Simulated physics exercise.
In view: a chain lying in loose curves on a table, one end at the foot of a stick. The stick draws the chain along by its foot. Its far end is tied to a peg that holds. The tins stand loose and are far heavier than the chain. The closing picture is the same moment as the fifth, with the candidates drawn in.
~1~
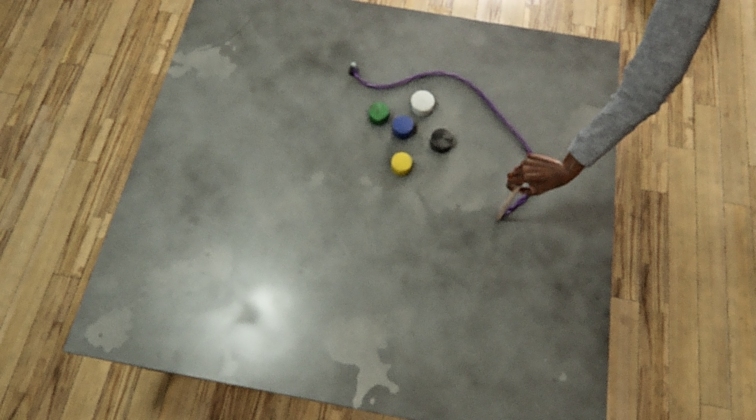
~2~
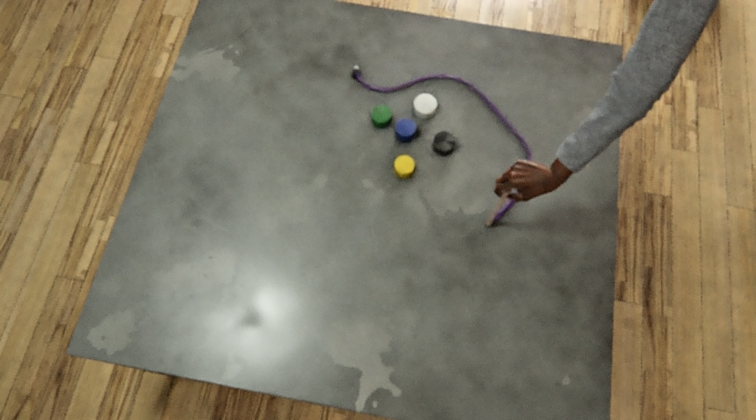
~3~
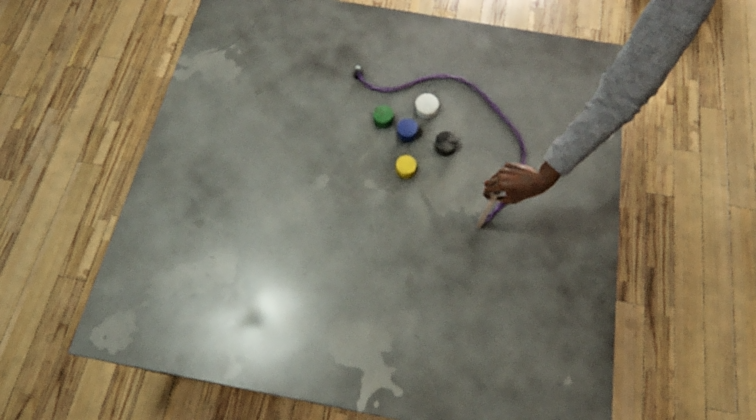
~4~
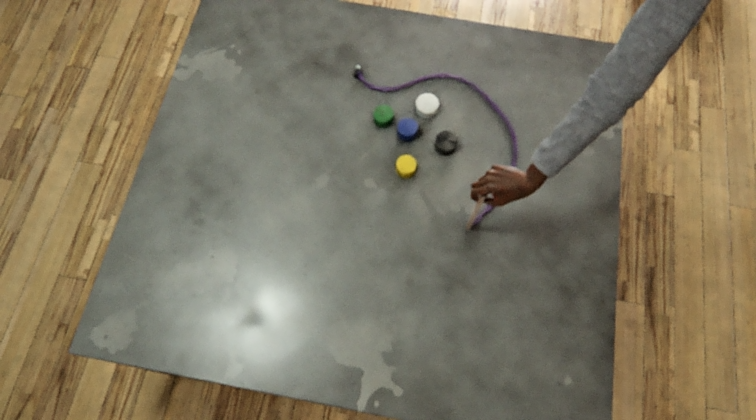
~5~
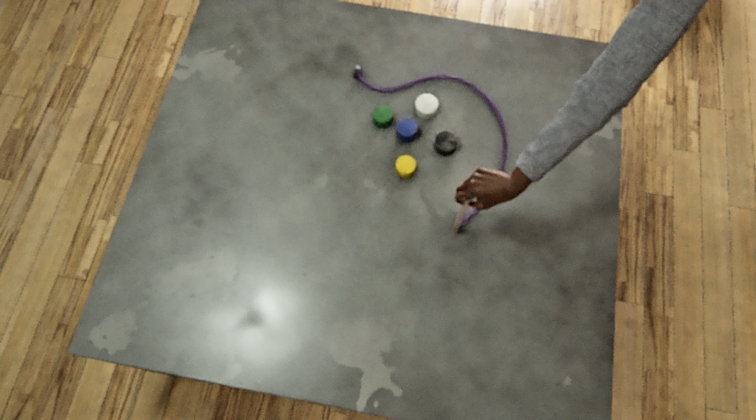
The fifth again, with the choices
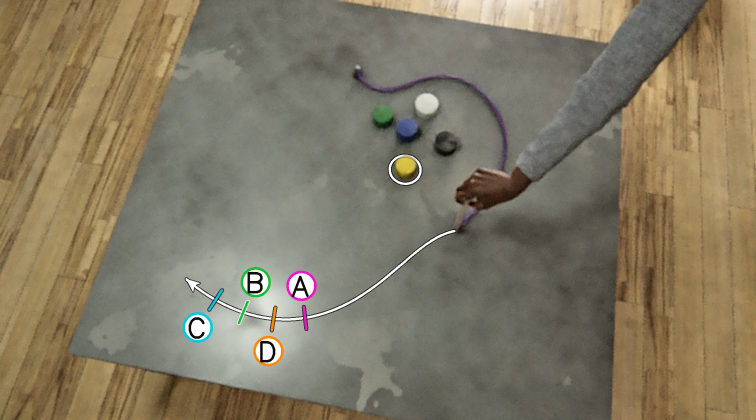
A purple cord, gripped near its lower end by a hand reaching in from the upper right, is drawn leftward across a gray table, its curve bending around the right side of five small colored tins that stay still.
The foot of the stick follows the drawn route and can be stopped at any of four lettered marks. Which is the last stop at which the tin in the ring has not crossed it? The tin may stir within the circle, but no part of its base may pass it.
Mark A.
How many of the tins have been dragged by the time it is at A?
Three.
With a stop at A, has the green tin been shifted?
By then, no.
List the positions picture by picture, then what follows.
Blue tin (403, 127); green tin (379, 114); white tin (422, 104), in the first frame.
White tin (425, 107); black tin (444, 144), in the second frame.
Yellow tin (406, 167); peg (358, 71), in the third frame.
Blue tin (407, 130); green tin (383, 116), in the fourth frame.
White tin (426, 107); black tin (445, 144); yellow tin (405, 167), in the fifth frame.
On the copy, A at (305, 318); B at (243, 312); C at (216, 300); D at (274, 319); the ring at (405, 170); the route from (454, 231) via (326, 313) to (186, 279).
On A. First, foot of the stick (405, 261); yellow tin (405, 167).
Then, foot of the stick (356, 299); black tin (440, 144); yellow tin (405, 167).
Finally, foot of the stick (305, 318); blue tin (395, 134); white tin (406, 118); black tin (412, 145); yellow tin (405, 167); the yellow tin is still in its ring.
By contrast, B drags the ringed tin to (379, 164); C drags the ringed tin to (367, 164); D drags the ringed tin to (390, 164).
